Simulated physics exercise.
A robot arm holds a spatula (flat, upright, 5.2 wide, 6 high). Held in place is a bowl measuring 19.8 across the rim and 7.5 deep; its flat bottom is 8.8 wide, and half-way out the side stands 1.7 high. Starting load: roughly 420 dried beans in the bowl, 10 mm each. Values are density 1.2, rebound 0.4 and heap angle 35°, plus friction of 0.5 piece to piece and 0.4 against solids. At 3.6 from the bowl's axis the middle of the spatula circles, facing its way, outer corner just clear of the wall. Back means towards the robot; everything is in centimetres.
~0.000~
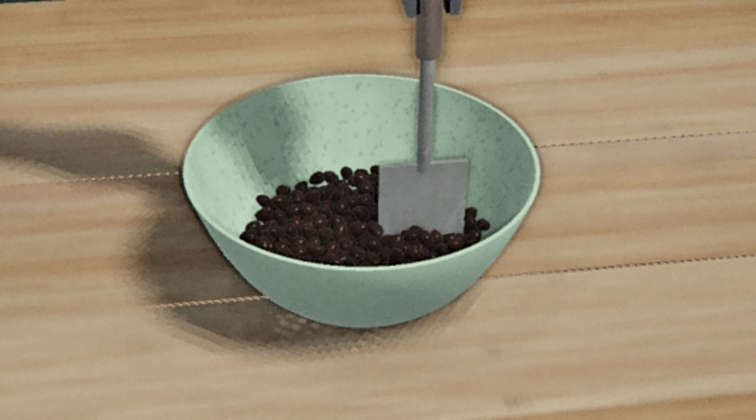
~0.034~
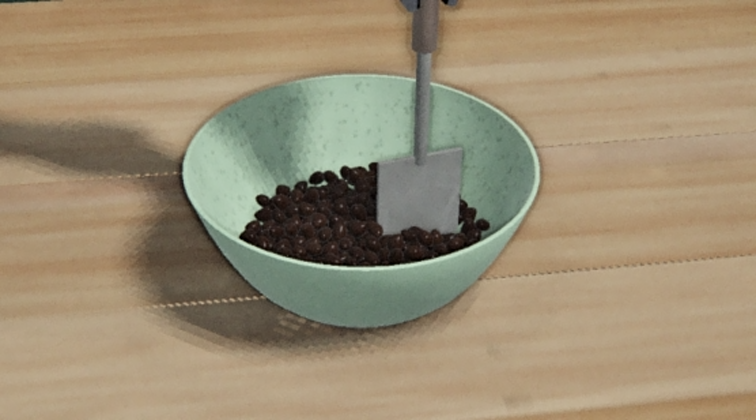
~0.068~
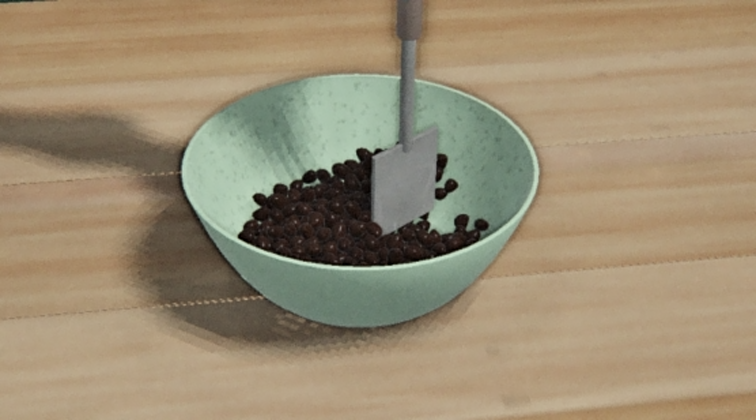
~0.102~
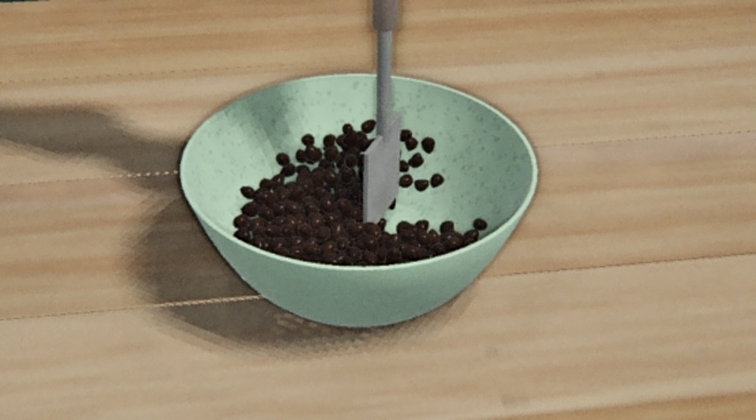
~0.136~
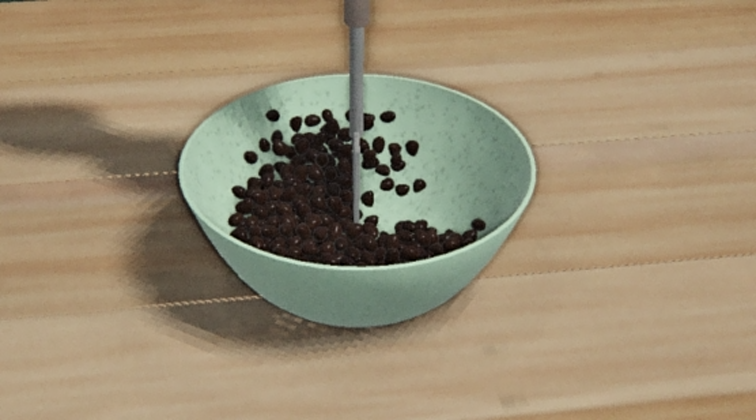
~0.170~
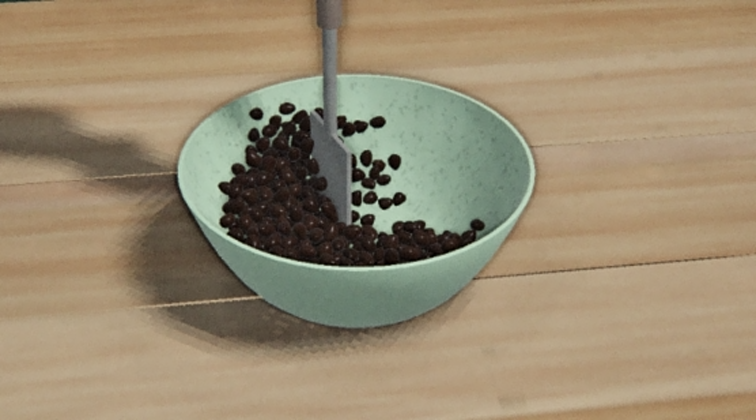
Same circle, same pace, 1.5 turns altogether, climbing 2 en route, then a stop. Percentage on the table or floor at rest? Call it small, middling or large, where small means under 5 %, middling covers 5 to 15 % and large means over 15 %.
I would call it small.
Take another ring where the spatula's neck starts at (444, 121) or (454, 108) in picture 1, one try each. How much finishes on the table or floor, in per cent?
Roughly 0 % and 0 %.
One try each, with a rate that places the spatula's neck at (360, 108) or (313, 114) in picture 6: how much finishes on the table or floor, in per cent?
Around 0 and 0 percent, in that order.
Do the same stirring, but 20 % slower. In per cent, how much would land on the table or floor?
It would come to around 0 percent.
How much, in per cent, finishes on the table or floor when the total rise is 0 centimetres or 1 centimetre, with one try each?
Some 0 and some 0 per cent.
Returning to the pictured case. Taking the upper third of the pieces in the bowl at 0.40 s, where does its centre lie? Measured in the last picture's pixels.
(400, 262), roughly.
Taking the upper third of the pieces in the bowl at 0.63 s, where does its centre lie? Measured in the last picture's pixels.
(389, 193).
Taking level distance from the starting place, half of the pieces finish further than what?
Somewhere around 7 centimetres.
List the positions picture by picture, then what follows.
In the first frame, spatula neck at (424, 141), 0° round; upper third of the load around (357, 231), from x 250 to 480, top at y 175; 418 in the bowl.
In the second frame, spatula neck at (421, 133), 10° round; upper third of the load around (358, 225), from x 250 to 480, top at y 170.
In the third frame, spatula neck at (406, 120), 35° round; upper third of the load around (358, 212), from x 245 to 480, top at y 150.
In the fourth frame, spatula neck at (383, 111), 59° round; upper third of the load around (342, 195), from x 240 to 480, top at y 125.
In the fifth frame, spatula neck at (356, 107), 83° round; upper third of the load around (318, 190), from x 235 to 480, top at y 115.
In the sixth frame, spatula neck at (330, 109), 108° round; upper third of the load around (289, 190), from x 225 to 475, top at y 110; 418 in the bowl.
After 0.40 s, 275° round, highest piece 9 above the table; 417 in the bowl, 1 in flight or on the tool.
After 0.63 s, 82° round, highest piece 7 above the table; 417 in the bowl, 1 on the table or floor.
After 0.95 s, 180° round, highest piece 5 above the table; 417 in the bowl, 1 on the table or floor.
After 1.65 s, 180° round, highest piece 5 above the table; 417 in the bowl, 1 on the table or floor.
At rest, 417 in the bowl, 1 on the table or floor. That is 0 % on the table or floor.
